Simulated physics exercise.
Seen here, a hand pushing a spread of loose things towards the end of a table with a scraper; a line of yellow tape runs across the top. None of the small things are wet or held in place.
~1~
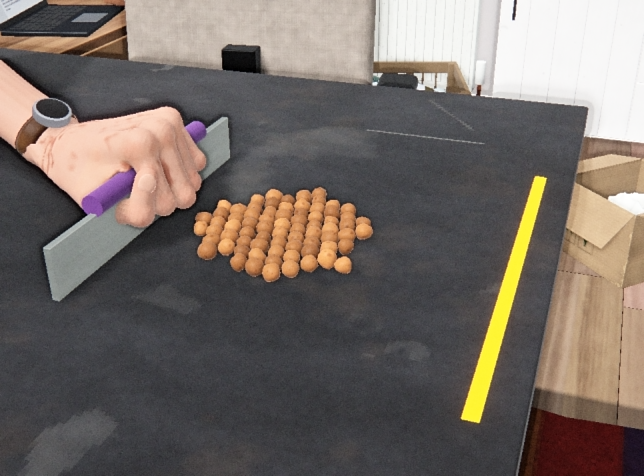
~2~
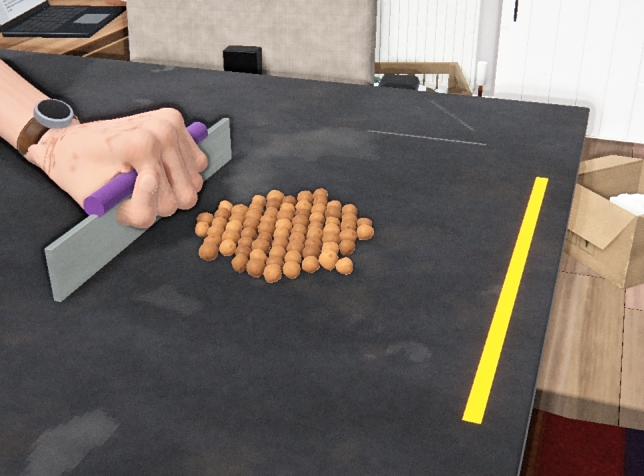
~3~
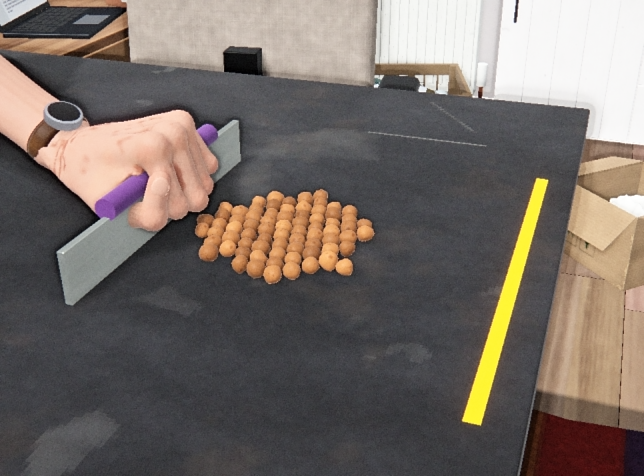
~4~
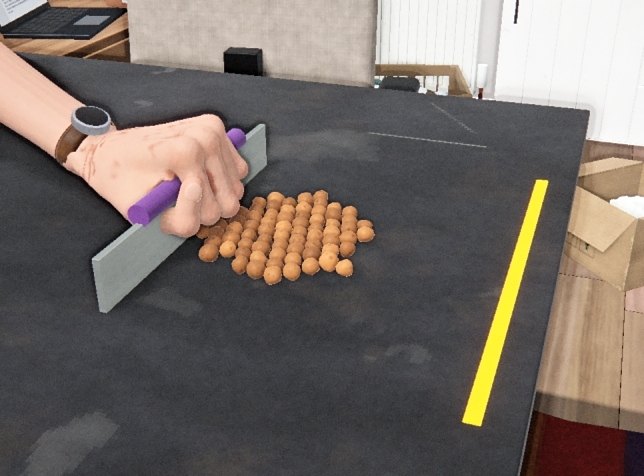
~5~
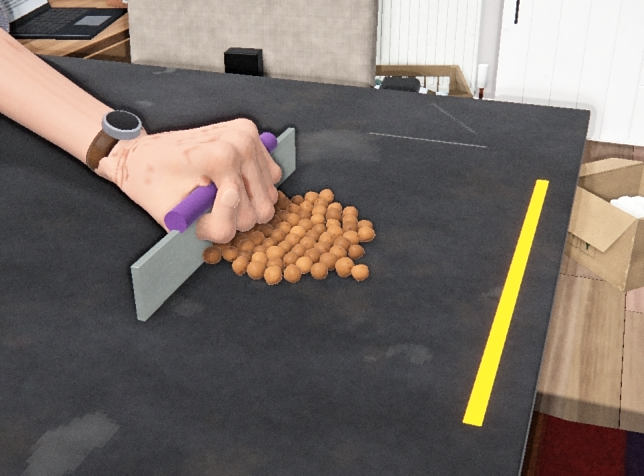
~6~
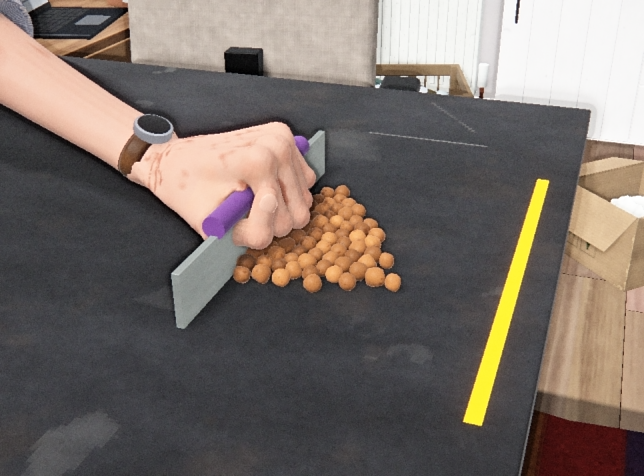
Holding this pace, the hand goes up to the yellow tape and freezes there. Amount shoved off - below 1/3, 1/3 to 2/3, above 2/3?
I predict a drop of above two thirds.
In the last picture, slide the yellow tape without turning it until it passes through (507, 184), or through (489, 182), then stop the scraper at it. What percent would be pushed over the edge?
You'd see some 30 in a hundred first, and then 20 in a hundred.
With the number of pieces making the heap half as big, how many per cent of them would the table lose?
I'd say close to 70 %.
Just after the last frame, scraper still moving, near (394, 209); heap all on the table, its front near (501, 296).
A moment on, scraper stopped at the yellow tape; heap roughly two thirds over the edge.
Further on, scraper stopped at the yellow tape; heap the larger part over the edge.
When it is over, scraper stopped at the yellow tape; heap the larger part over the edge.
